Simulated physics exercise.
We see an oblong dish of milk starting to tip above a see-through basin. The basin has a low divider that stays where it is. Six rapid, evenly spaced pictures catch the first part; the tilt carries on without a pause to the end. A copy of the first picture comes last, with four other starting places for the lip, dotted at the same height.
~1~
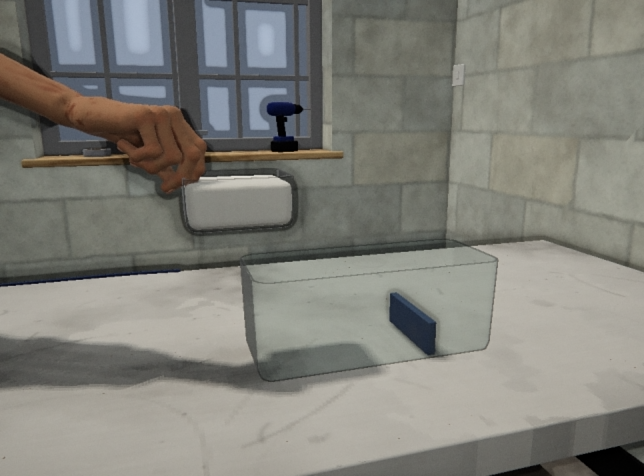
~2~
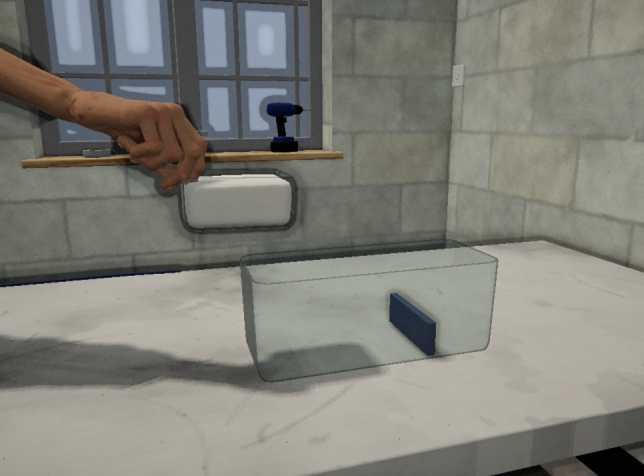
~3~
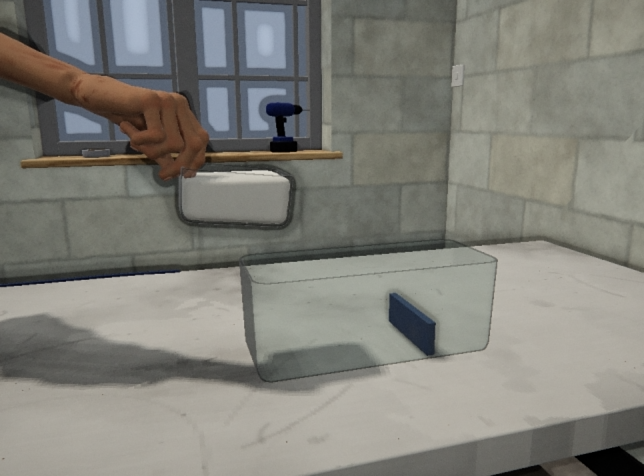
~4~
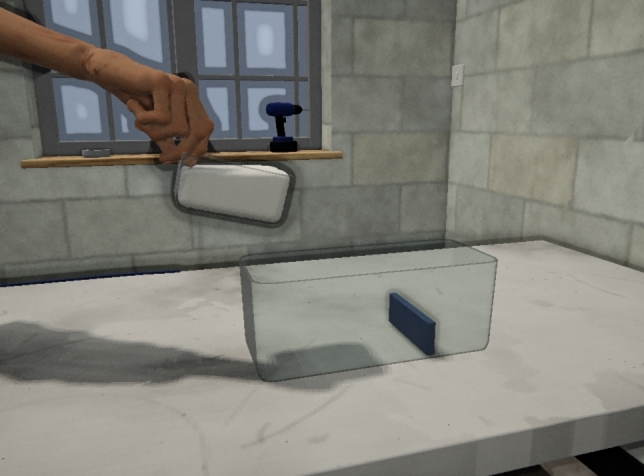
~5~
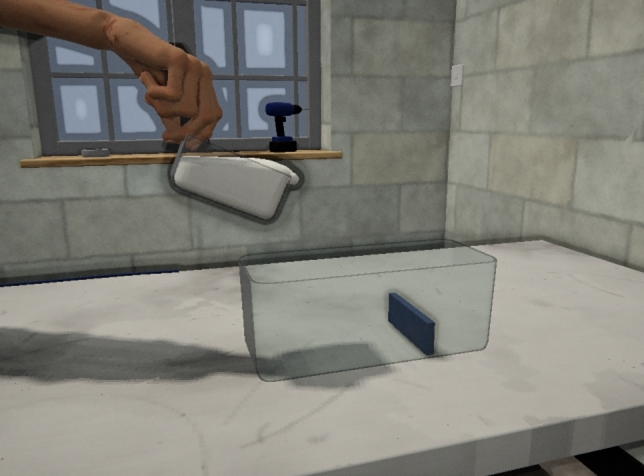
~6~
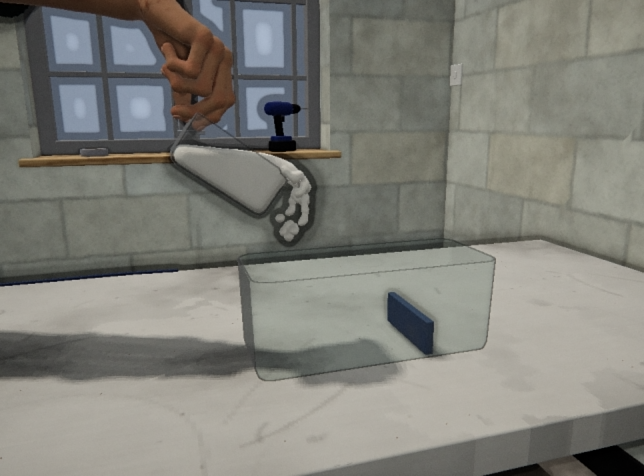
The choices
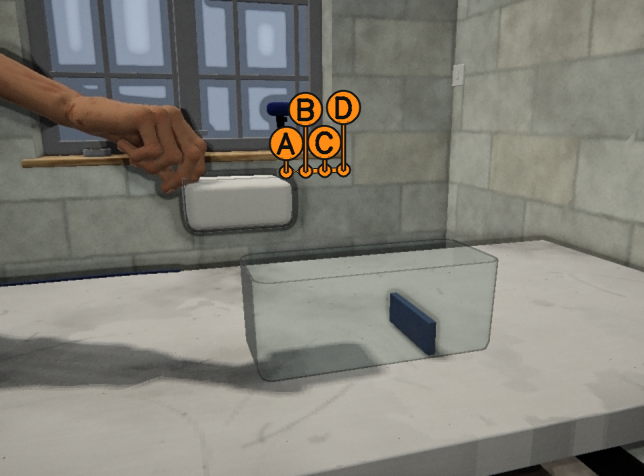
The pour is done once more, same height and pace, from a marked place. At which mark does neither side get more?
D beats the others.
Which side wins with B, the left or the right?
The left side.
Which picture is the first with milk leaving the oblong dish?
Picture 5.
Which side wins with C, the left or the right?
The left side.
On the marked copy, A at (286, 171); B at (305, 171); C at (324, 170); D at (343, 169).
For place A, about 91 % ends left of the wall and 5 % right of it; 3 % is lost outside.
For place B, about 91 % ends left of the wall and 5 % right of it; 4 % is lost outside.
For place C, about 83 % ends left of the wall and 14 % right of it; 3 % is lost outside.
For place D, about 46 % ends left of the wall and 50 % right of it; 3 % is lost outside.
